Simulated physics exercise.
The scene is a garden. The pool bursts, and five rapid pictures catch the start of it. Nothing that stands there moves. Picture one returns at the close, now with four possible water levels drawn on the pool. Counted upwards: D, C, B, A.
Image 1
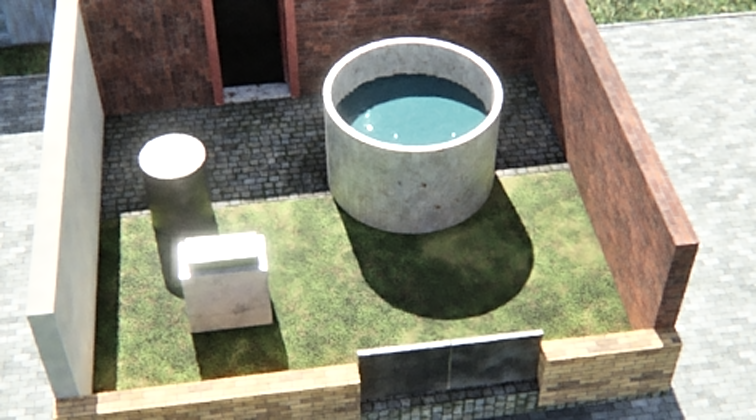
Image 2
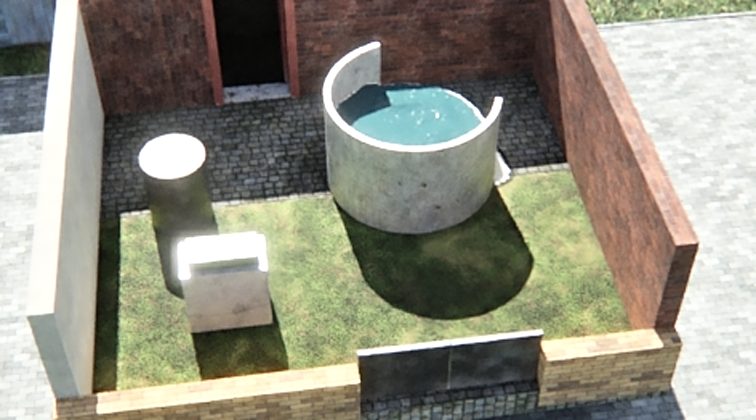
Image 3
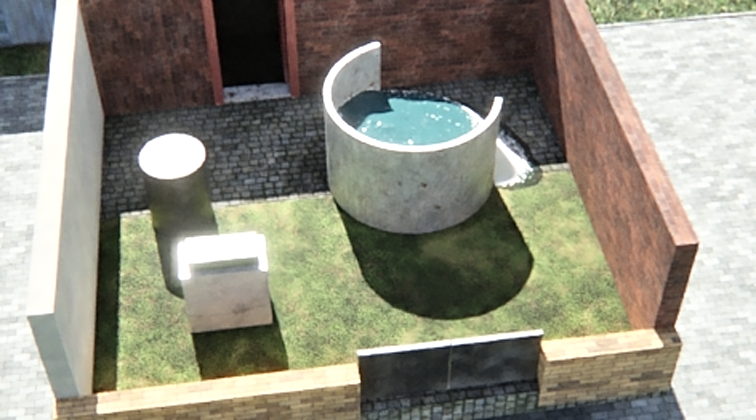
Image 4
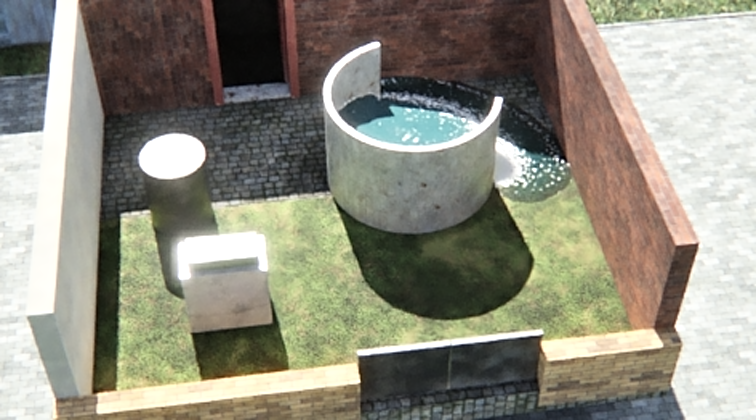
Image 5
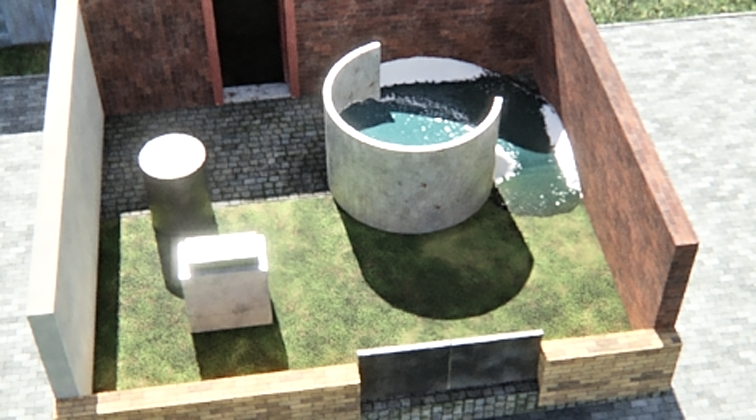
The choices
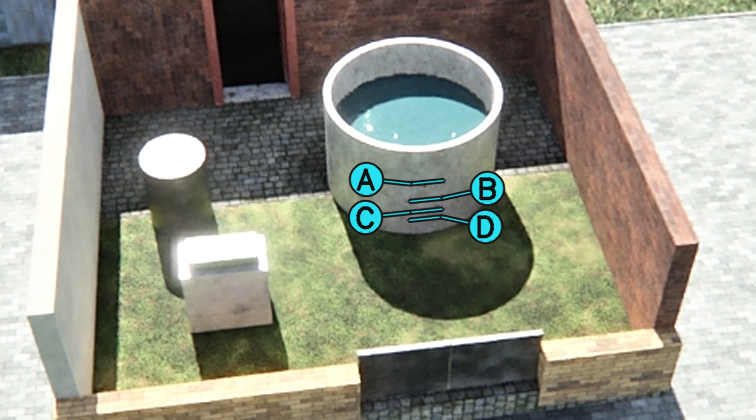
Walled garden with a round concrete pool, its back wall section vanishing and water pouring out across the paving behind and right.
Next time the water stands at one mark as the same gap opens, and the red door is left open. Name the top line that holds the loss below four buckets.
Mark A.
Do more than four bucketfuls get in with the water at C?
No, not at all.
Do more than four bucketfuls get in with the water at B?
No, that is safe.
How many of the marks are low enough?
All four.
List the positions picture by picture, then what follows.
In the first frame, water in the pool at rest, its middle at (412, 123); foot of the red doorway at (258, 100); shut gate at (450, 350).
In the second frame, 2 % of the ground under water, visible out to (505, 179).
In the third frame, 6 % of the ground under water, visible out to (530, 180).
In the fourth frame, 12 % of the ground under water, visible out to (536, 197).
In the fifth frame, 16 % of the ground under water, visible out to (581, 198).
In cyan, A at (427, 182); B at (426, 199); C at (425, 210); D at (425, 218); from the bottom up D, C, B, A.
With A, a splash gets over, under a bucket.
With B, nothing gets over.
With C, nothing gets over.
With D, nothing gets over.
